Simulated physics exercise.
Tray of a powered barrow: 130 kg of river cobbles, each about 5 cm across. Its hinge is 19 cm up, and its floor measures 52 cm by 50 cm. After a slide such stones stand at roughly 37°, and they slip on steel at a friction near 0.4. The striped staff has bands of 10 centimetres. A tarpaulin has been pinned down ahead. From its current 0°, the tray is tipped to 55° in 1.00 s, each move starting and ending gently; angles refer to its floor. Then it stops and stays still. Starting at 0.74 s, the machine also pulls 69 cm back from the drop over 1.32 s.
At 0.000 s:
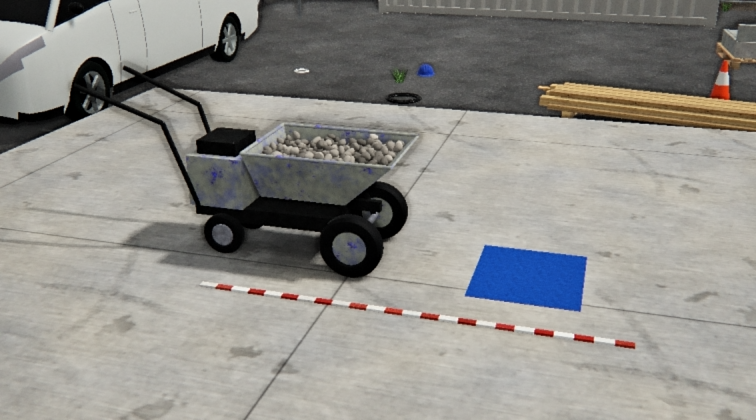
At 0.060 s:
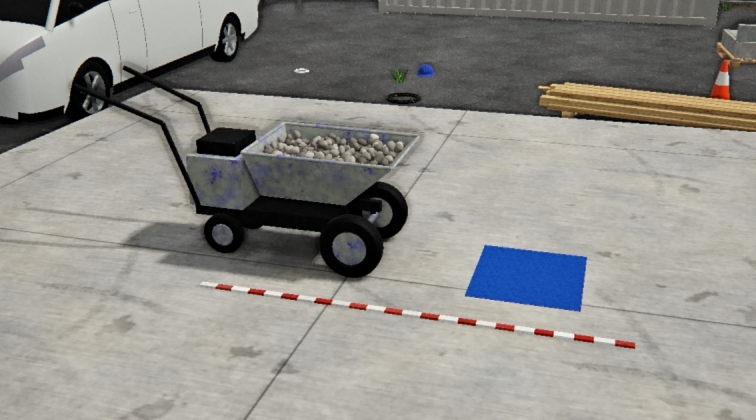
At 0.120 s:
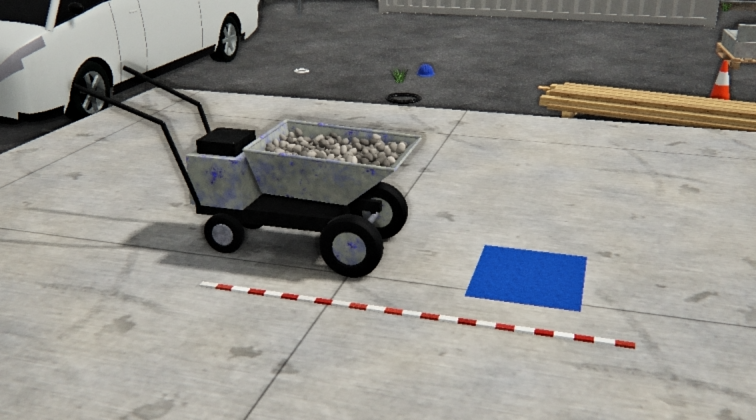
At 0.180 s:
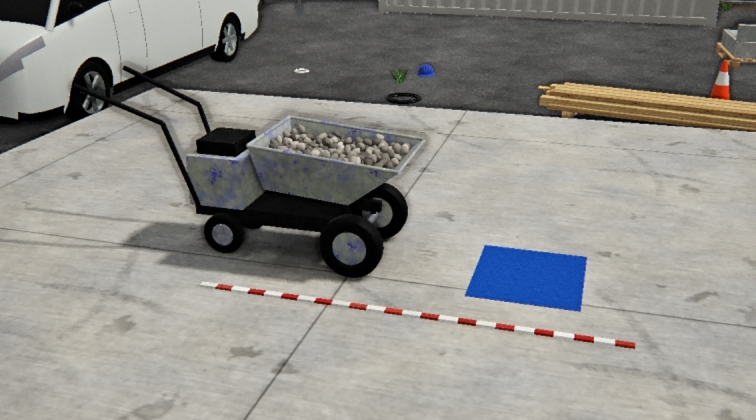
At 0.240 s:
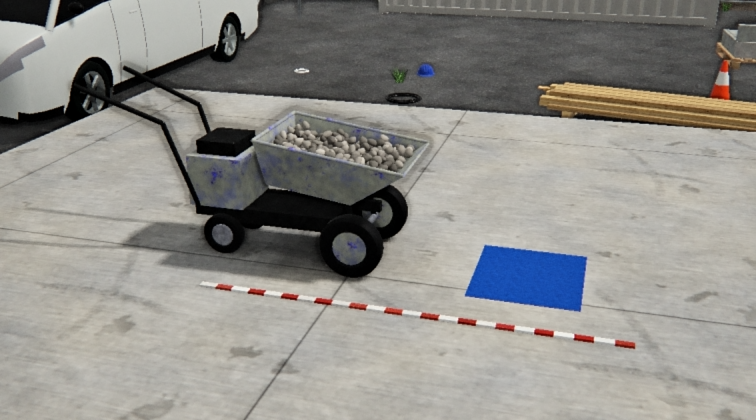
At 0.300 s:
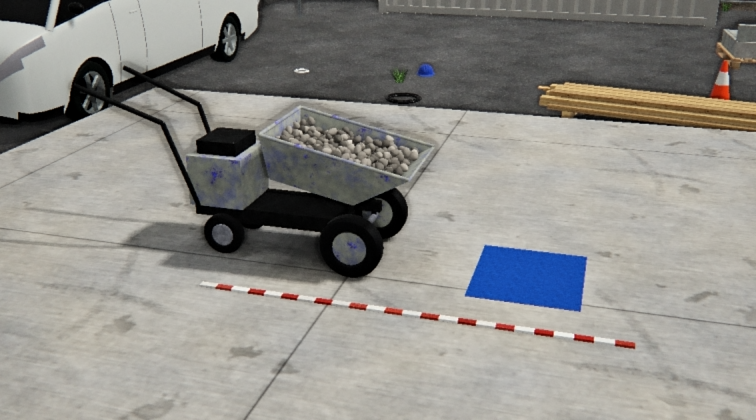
On a concrete yard near a white car, a black-wheeled barrow full of rounded stones stood still while its grey tray slowly tilted forward to the right, its back end rising above the frame.
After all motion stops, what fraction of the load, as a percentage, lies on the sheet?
Roughly 20 per cent of the load is on the sheet.
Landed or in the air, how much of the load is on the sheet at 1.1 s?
Close to 5 per cent has got there by then.
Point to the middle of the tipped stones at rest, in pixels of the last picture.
I'd point to around (449, 263).
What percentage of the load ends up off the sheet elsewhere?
Something like 10 in a hundred.
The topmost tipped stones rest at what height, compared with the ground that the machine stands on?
It finishes some 14 cm up from that ground.
After 0.8 s the floor is at 46°; 100 % in the tray; the foremost stones are at (445, 202).
After 1.1 s the floor is at 55°; 73 % in the tray, 20 % short of the sheet, 7 % on the sheet; the foremost stones are at (490, 258).
After 2.5 s the floor is at 55°; 12 % in the tray, 55 % short of the sheet, 22 % on the sheet, 11 % off the sheet elsewhere; the foremost stones are at (637, 284).
After 4.5 s the floor is at 55°; 0 % in the tray, 67 % short of the sheet, 22 % on the sheet, 11 % off the sheet elsewhere; the foremost stones are at (637, 284).
